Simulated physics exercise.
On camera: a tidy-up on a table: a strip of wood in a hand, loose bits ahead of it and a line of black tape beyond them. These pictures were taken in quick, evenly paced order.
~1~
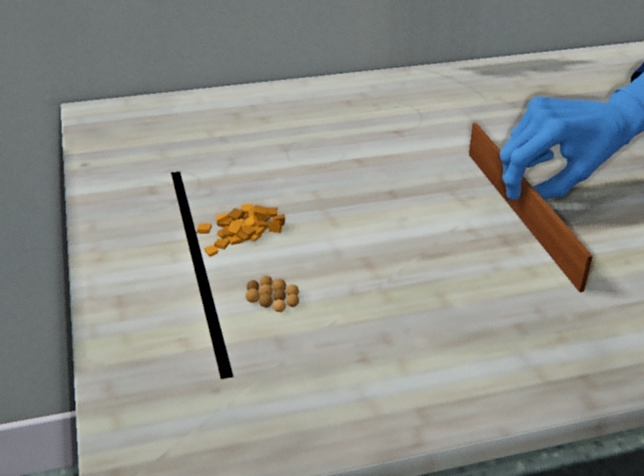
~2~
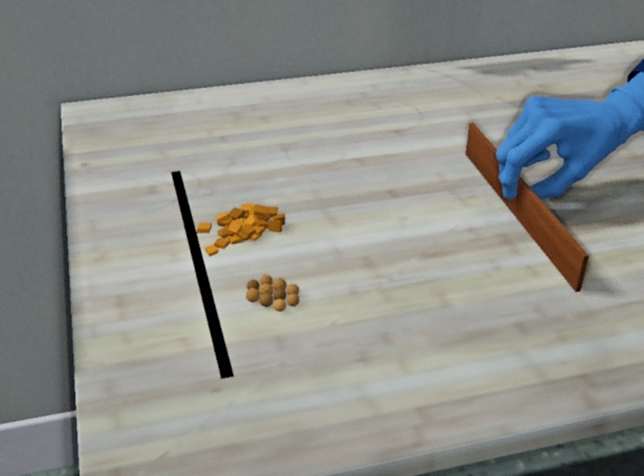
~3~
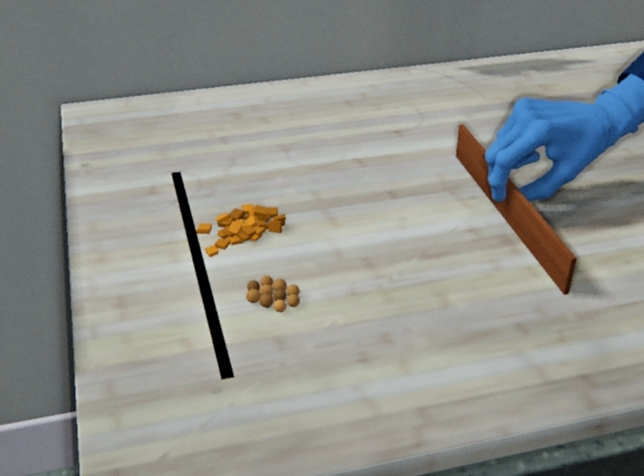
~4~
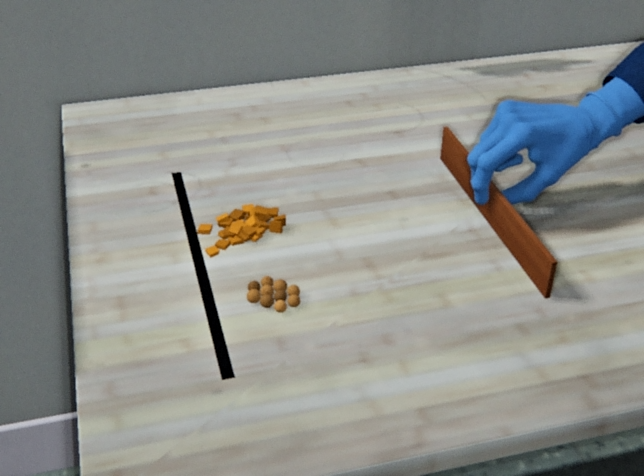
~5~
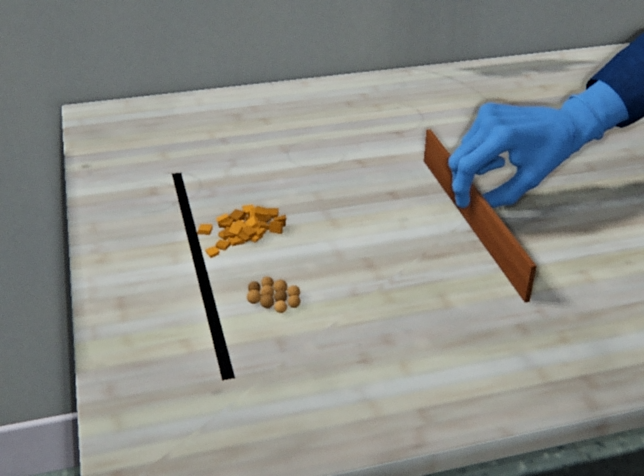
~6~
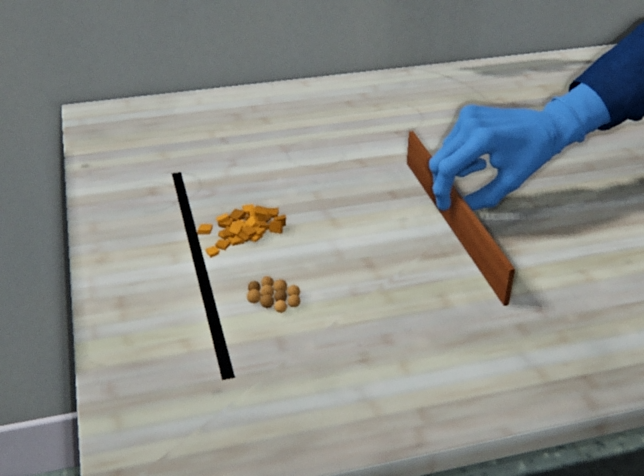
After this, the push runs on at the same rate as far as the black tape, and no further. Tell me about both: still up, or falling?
In the end the front portion sends some to the floor, and the back portion keeps clear of the drop.
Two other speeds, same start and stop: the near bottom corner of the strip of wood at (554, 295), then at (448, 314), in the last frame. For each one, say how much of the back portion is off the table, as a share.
That works out to 0 percent the first time and 0 percent the second time.
Then, 0.40 s past the last view, strip of wood still moving, near (320, 212); front portion all on the table, its front near (254, 297); back portion all on the table, its front near (205, 229).
Then, 0.81 s past the last view, strip of wood stopped at the black tape; front portion all on the table, its front near (160, 277); back portion all on the table, its front near (136, 245).
Then, 1.09 s past the last view, strip of wood stopped at the black tape; front portion all on the table, its front near (60, 275); back portion all on the table, its front near (134, 245).
Finally, strip of wood stopped at the black tape; front portion all over the edge; back portion all on the table, its front near (134, 245).
